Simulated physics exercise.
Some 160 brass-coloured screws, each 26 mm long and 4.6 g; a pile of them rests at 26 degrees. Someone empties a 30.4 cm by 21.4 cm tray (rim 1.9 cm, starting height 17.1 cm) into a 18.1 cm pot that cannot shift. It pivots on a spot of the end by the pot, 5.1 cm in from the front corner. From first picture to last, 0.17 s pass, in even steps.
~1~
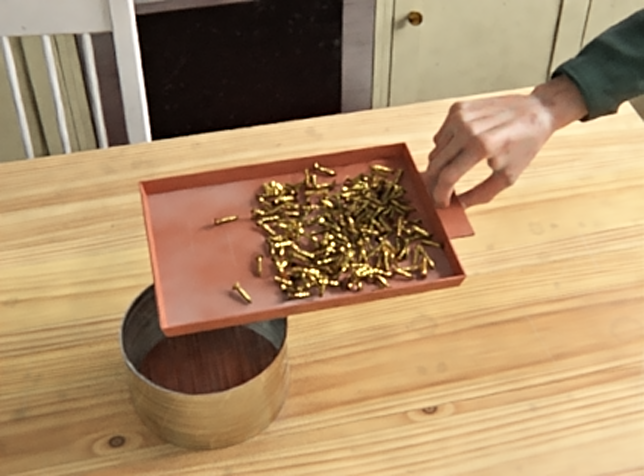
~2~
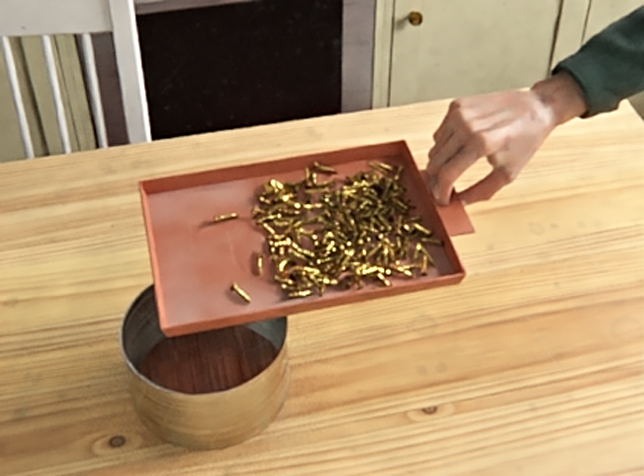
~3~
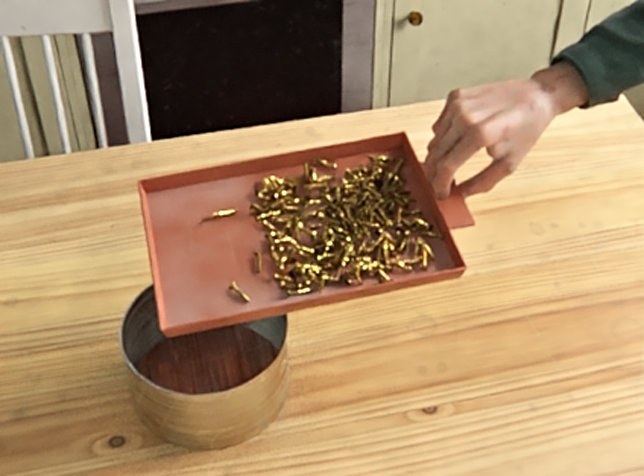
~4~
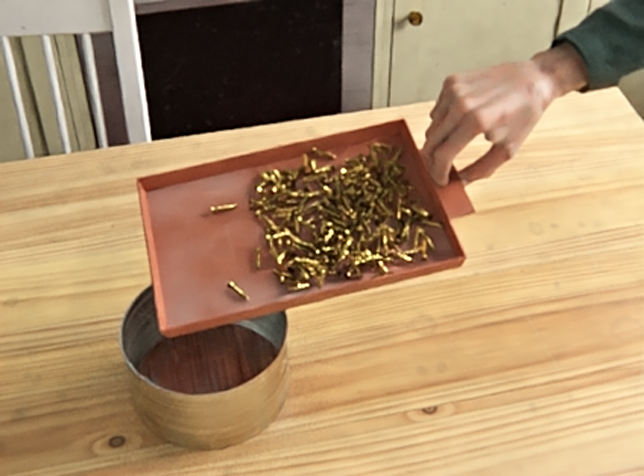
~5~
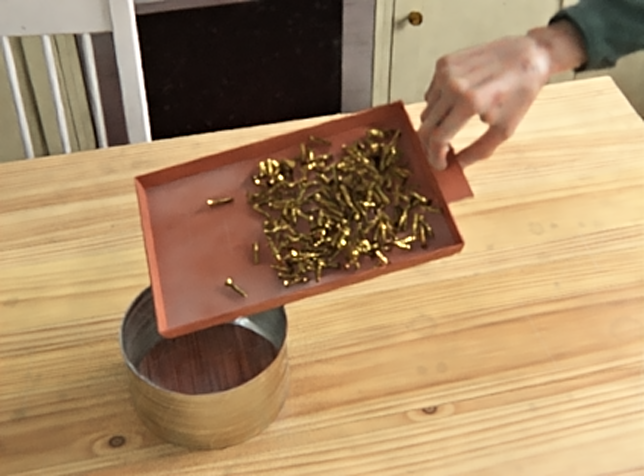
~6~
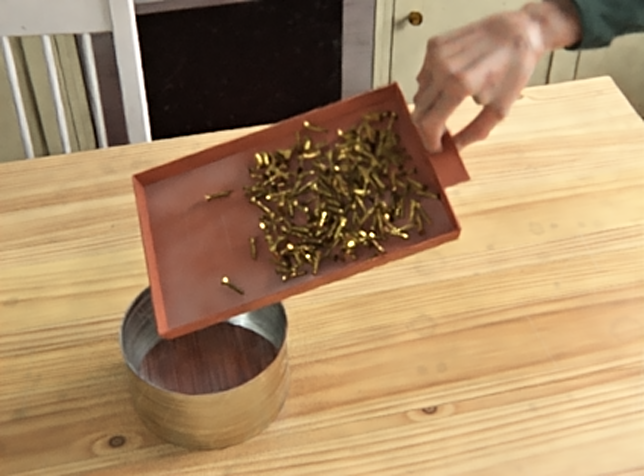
A hand in a dark green sleeve reaches in from the right over a pale wooden table, seen from slightly above, with a white chair and cream cupboards behind. It grips the tab of a reddish-brown tray holding a heap of brass-coloured screws, above a round metal pot at the left. The hand slowly raises the tray's right end, tilting it leftward, while the screws barely shift within it.
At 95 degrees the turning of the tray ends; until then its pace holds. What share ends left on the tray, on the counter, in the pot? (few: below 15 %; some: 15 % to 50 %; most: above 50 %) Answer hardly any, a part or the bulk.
Tray hardly any, counter the bulk, pot hardly any.
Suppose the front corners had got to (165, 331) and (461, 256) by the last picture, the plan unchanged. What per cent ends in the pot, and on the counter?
Pot 25, counter 75.
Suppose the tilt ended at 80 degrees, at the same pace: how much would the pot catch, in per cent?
It would be near 10 per cent.
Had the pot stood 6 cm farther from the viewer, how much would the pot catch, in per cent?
It would be near 0 per cent.
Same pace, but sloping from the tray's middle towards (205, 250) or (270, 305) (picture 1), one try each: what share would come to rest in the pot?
Some 10 and 20 per cent.
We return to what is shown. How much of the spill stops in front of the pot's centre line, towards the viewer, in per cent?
Some 90 per cent.
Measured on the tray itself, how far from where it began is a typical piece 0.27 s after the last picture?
Some 5 cm.
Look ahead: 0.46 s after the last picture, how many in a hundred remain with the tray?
About 70 per cent.
Then, 0.27 s after the last picture, tilt 55 degrees; the tray holds 100 %, the pot 0 %.
Then, 0.46 s after the last picture, tilt 82 degrees; the tray holds 70 %, the pot 0 %.
Then, 0.76 s after the last picture, tilt 95 degrees; the tray holds 0 %, the pot 5 %.
In the end, tray 0 %, counter 95 %, pot 5 %.
